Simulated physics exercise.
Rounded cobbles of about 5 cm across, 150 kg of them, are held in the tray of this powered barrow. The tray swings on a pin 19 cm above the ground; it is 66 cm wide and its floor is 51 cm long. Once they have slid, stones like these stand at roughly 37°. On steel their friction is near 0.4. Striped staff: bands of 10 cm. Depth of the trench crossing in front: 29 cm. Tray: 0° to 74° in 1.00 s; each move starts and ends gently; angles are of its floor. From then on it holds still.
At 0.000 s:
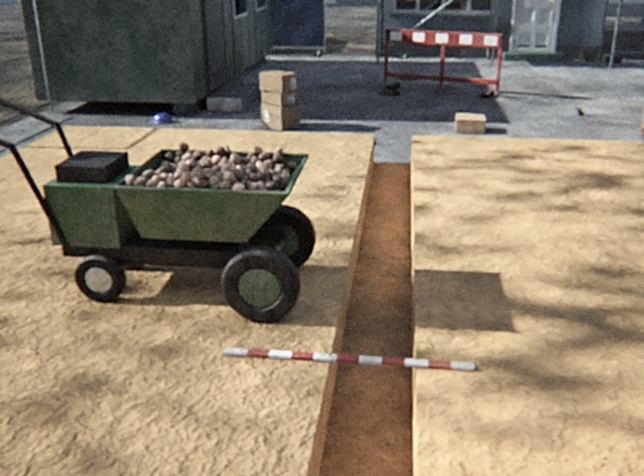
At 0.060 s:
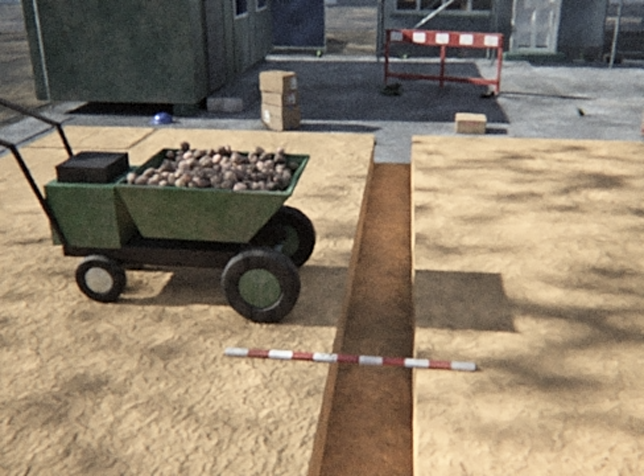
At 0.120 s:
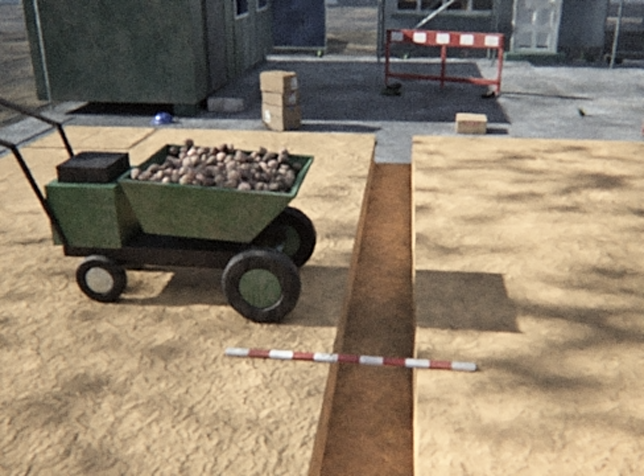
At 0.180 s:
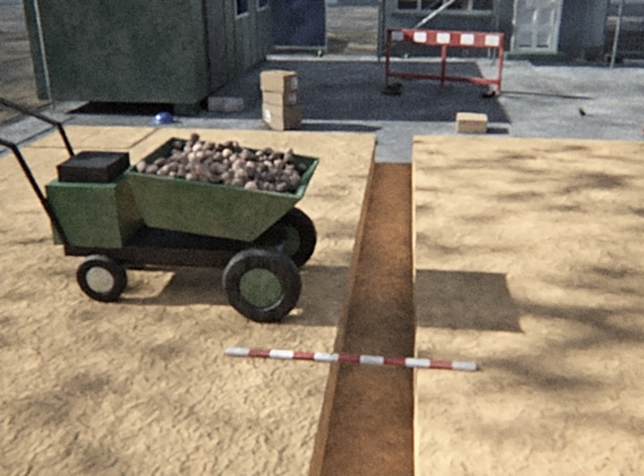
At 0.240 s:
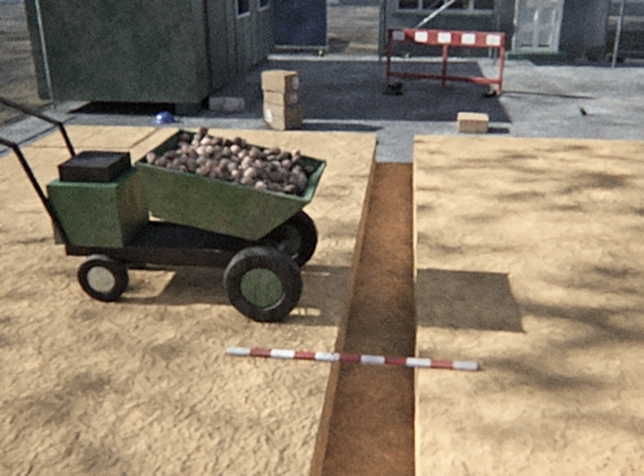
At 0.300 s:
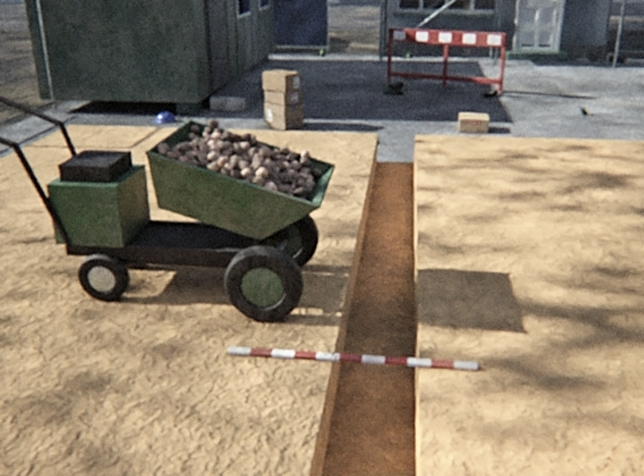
In a sunlit yard seen from slightly above, pale, rough ground is split by a narrow reddish-brown trench, with dark green cabins, stacked boxes and a red-and-white barrier behind. A green four-wheeled barrow heaped with rounded stones stands left of the trench, which a red-and-white striped staff crosses. The barrow stays in place while its tray gradually tilts down toward the right, its left end rising.
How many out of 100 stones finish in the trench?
About 65 of them.
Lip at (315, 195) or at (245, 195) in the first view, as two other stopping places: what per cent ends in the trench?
Roughly 40 percent for the first, and 100 percent for the second.
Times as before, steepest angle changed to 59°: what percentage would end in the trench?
Roughly 60% would end there.
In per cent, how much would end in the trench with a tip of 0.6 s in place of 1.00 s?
Something close to 50 per cent.
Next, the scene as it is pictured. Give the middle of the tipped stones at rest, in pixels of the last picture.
Roughly at (404, 324).
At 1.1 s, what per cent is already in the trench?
By that point it's something like 35 in a hundred.
After 0.8 s the floor is at 62°; 100 % in the tray; the foremost stones are at (378, 243).
After 1.1 s the floor is at 74°; 47 % in the tray, 35 % in the trench, 18 % past the trench; the foremost stones are at (473, 297).
After 1.5 s the floor is at 74°; 13 % in the tray, 52 % in the trench, 35 % past the trench; the foremost stones are at (580, 318).
After 3.4 s the floor is at 74°; 0 % in the tray, 65 % in the trench, 35 % past the trench; the foremost stones are past the picture's edge.
